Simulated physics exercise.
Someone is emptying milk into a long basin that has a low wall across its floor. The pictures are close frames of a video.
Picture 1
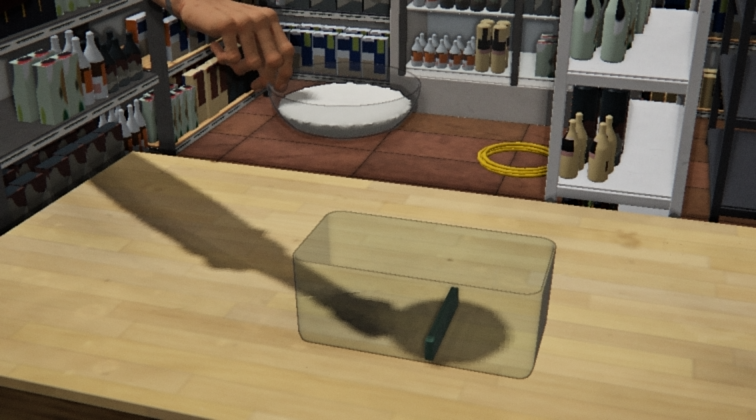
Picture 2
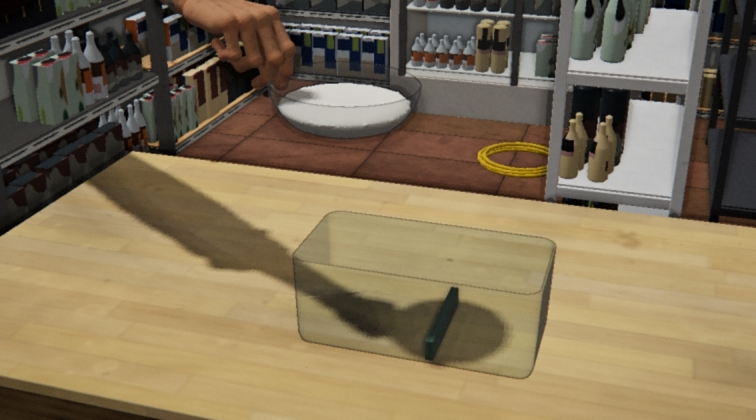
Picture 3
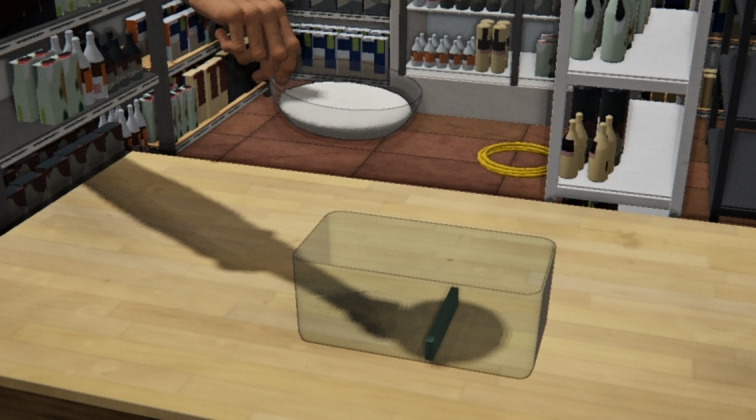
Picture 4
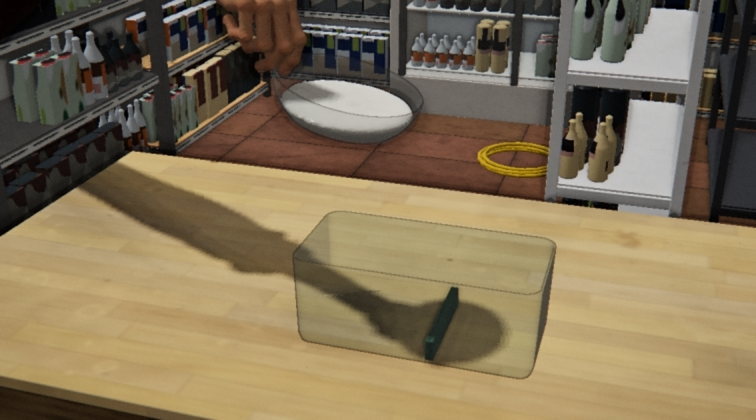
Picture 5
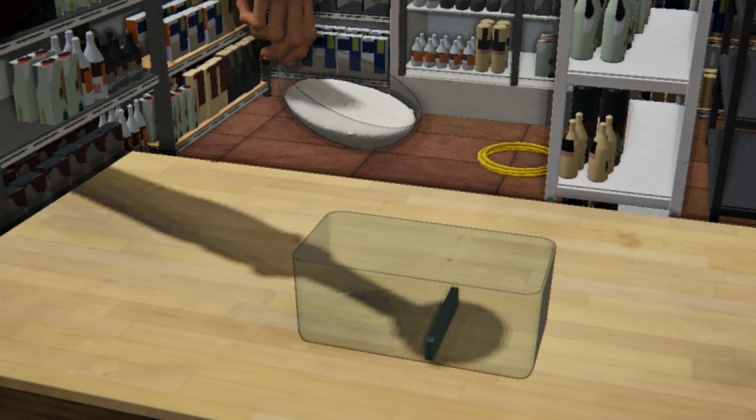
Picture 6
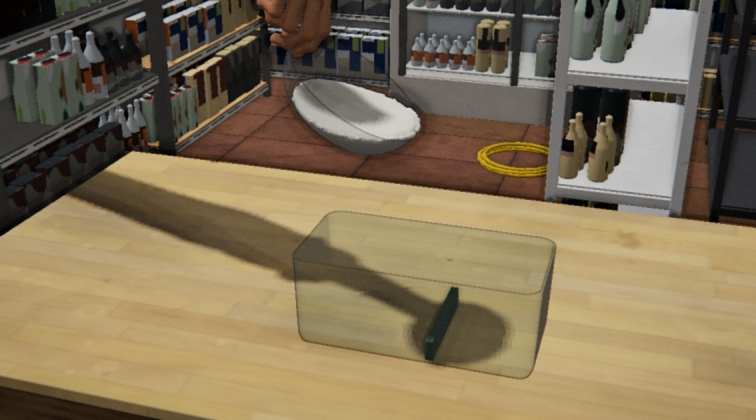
At first, a hand holds a clear, round bowl of white milk nearly level above and behind a long, see-through basin with a low, dark green wall inside. The hand then turns, tilting the bowl down toward the right, slightly and then steeply, while the basin stays still on the wooden table.
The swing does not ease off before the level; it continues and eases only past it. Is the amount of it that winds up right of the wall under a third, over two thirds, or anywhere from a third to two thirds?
I predict a middling amount ends up right of the wall, one third up to two thirds.
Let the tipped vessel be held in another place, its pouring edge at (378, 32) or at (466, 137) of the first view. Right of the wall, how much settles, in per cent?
Start one gives close to 20 percent, start two close to 65 percent.
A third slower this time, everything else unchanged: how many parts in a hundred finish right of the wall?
I'd estimate about 55 percent ends up there.
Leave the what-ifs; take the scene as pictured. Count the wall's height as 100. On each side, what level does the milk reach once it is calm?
On the left it is 30 per cent, on the right 50.
A moment on, the tilt is 98° and 1 per cent is still to pour, 11 is left of the wall and 30 right of it.
Next, the tilt is 104° and 0 per cent is still to pour, 32 is left of the wall and 59 right of it.
Then the tilt is 104° and 0 per cent is still to pour, 41 is left of the wall and 51 right of it.
Later the tilt is 104° and 0 per cent is still to pour, 46 is left of the wall and 50 right of it.
In the end 46 per cent lies left of the wall, 50 right of it and 4 outside.
